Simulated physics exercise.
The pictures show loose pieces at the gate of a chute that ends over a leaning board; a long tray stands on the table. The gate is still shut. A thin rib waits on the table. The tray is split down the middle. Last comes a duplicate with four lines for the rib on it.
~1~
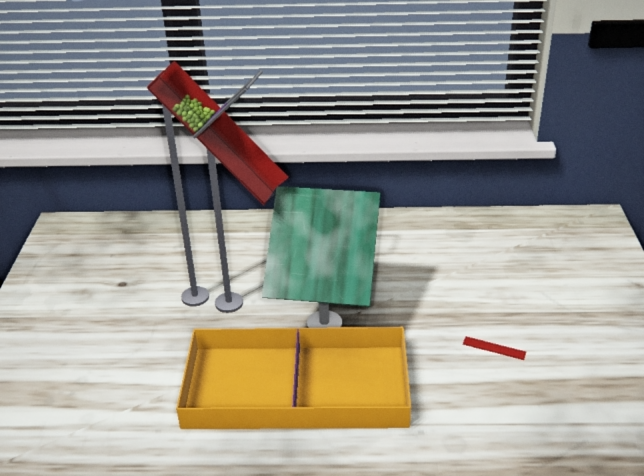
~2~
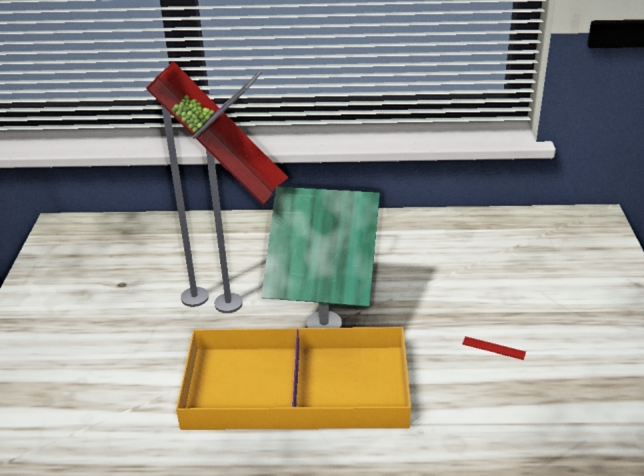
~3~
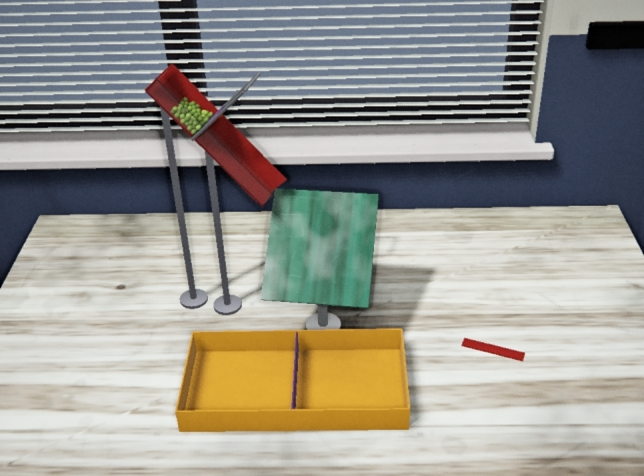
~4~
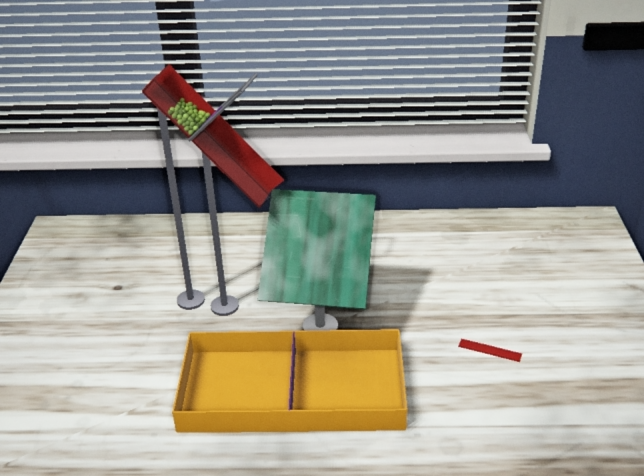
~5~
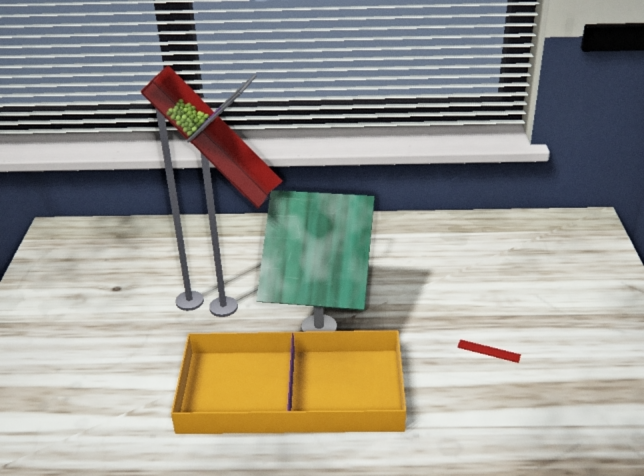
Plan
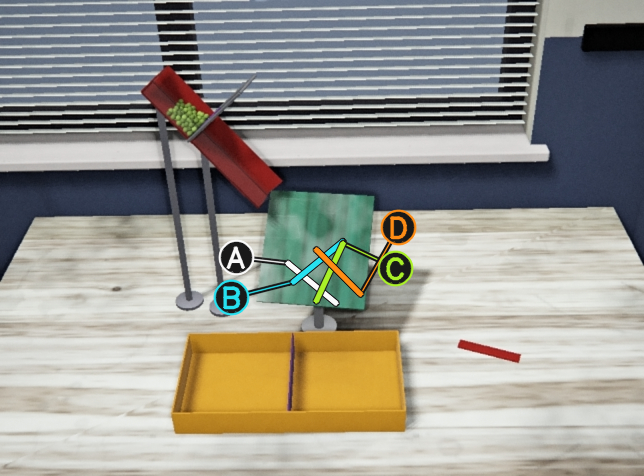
A pale, wood-grained table stands before a blue wall and a window with blinds, seen from the front and slightly above. A red chute on two grey stands slopes down rightward at upper left, holding green peas behind a grey gate, with a green board leaning below its end, a divided orange tray in front and a red strip at right. Nothing on the table moves; only the camera drifts very slightly.
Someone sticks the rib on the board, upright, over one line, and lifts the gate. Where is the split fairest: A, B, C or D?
C beats the others.
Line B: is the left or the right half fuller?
The left half.
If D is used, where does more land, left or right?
More lands on the right.
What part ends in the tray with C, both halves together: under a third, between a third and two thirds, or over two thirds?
Line C gives over two thirds.
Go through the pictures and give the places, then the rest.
In the first frame, load behind the gate at (197, 114), dried peas; lip of the chute at (270, 196), sloping fairly steeply.
In the second frame, middle of the board at (321, 245), tilted fairly steeply; middle of its low edge at (315, 302); of its high edge at (327, 190).
In the third frame, front corners of the tray at (176, 411) and (409, 409); front end of its middle wall at (292, 410); gate still shut at (216, 115).
In the fourth frame, middle of the load at (192, 118); lip at (265, 199).
In the fifth frame, middle of the load at (191, 119); lip at (264, 200).
On the marked copy, line A from (287, 263) to (336, 303); line B from (343, 241) to (293, 282); line C from (343, 243) to (316, 300); line D from (316, 249) to (360, 294).
With A, of what is caught, a stray few in the left half, nearly all in the right.
With B, of what is caught, nearly all in the left half, a small part in the right.
With C, of what is caught, about half in the left half, about half in the right.
With D, of what is caught, a small part in the left half, nearly all in the right.
